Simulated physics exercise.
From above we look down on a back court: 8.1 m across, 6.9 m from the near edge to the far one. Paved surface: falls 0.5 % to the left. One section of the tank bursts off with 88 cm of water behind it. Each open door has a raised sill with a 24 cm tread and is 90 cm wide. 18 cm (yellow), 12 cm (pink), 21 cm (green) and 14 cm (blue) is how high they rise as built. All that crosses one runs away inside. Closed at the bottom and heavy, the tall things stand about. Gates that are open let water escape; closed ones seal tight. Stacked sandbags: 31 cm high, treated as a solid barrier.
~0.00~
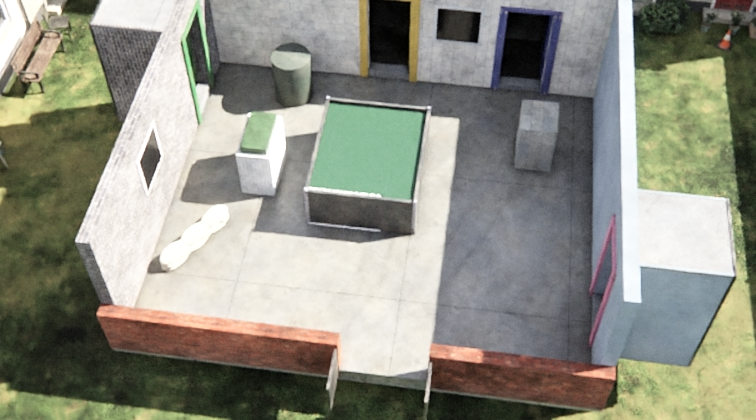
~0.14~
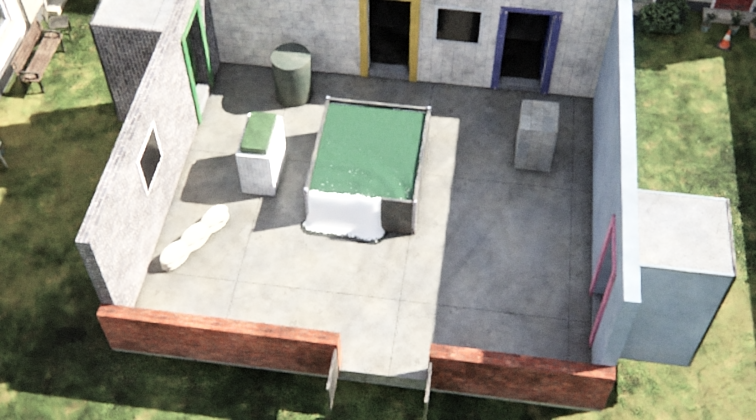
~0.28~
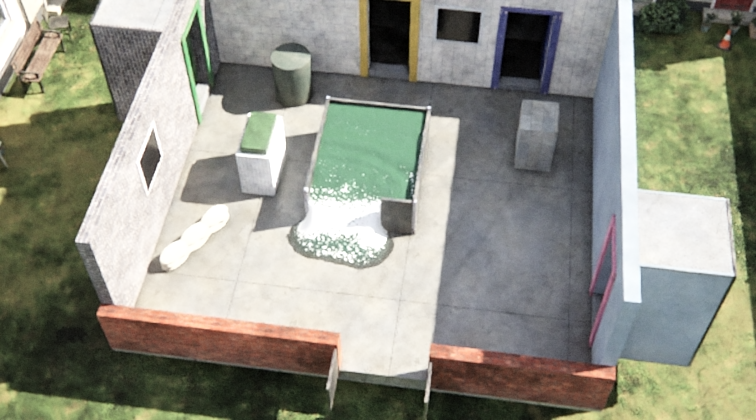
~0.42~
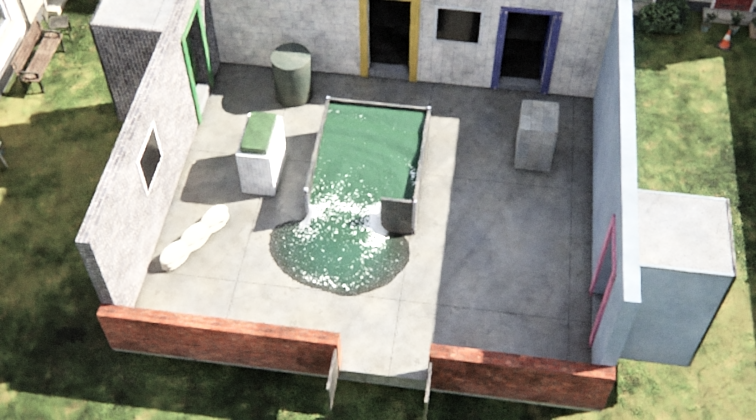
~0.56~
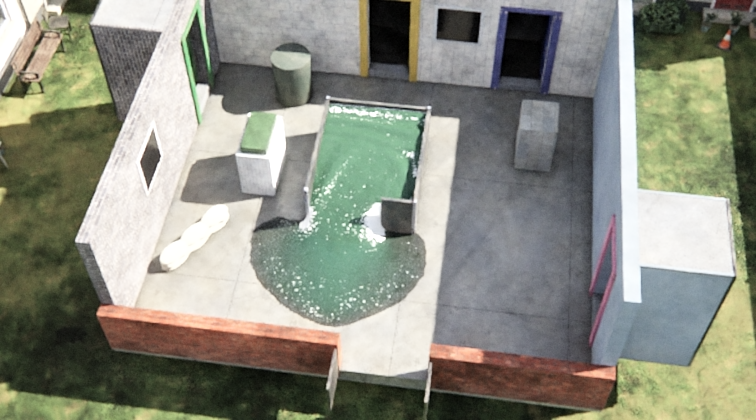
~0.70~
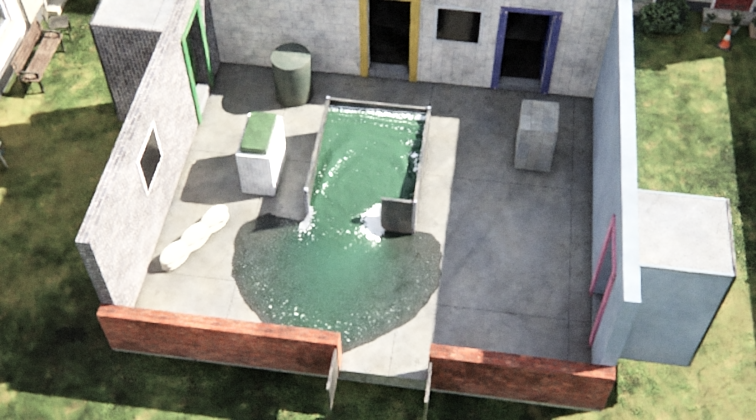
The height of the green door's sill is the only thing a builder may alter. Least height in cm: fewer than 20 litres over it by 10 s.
Approx. 7 cm.
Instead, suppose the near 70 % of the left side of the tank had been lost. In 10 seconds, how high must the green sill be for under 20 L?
It should stand roughly 17 cm high.
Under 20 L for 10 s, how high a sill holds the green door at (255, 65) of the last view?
You'd want it roughly 10.0 cm high.
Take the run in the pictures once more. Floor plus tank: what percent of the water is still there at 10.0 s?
Close to 72 in a hundred.
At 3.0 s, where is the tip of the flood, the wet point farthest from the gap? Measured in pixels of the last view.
At about (582, 387).
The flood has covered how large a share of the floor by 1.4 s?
25 %.
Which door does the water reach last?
Blue.
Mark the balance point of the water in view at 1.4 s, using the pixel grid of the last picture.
The water is centred around (351, 222) in the last picture's pixels.
After 1.4 s water covers 25 % of the floor, deepest (48 cm) near (300, 343); it has not reached the green door.
After 3.0 s water covers 35 % of the floor, deepest (44 cm) near (127, 331); it has not reached the green door.
After 10.0 s water covers 95 % of the floor, deepest (12 cm) near (300, 107); 10 cm at the green door, 0 litres in over its 21 cm sill.
At the green door as built, the water arrived by 3.6 s and peaked near 12 cm at 7.4 s.
With a sill of 6 cm, 31 litres would have come in within the 10 s; with 8 cm, 13 litres. So under 20 litres takes about 7 cm.
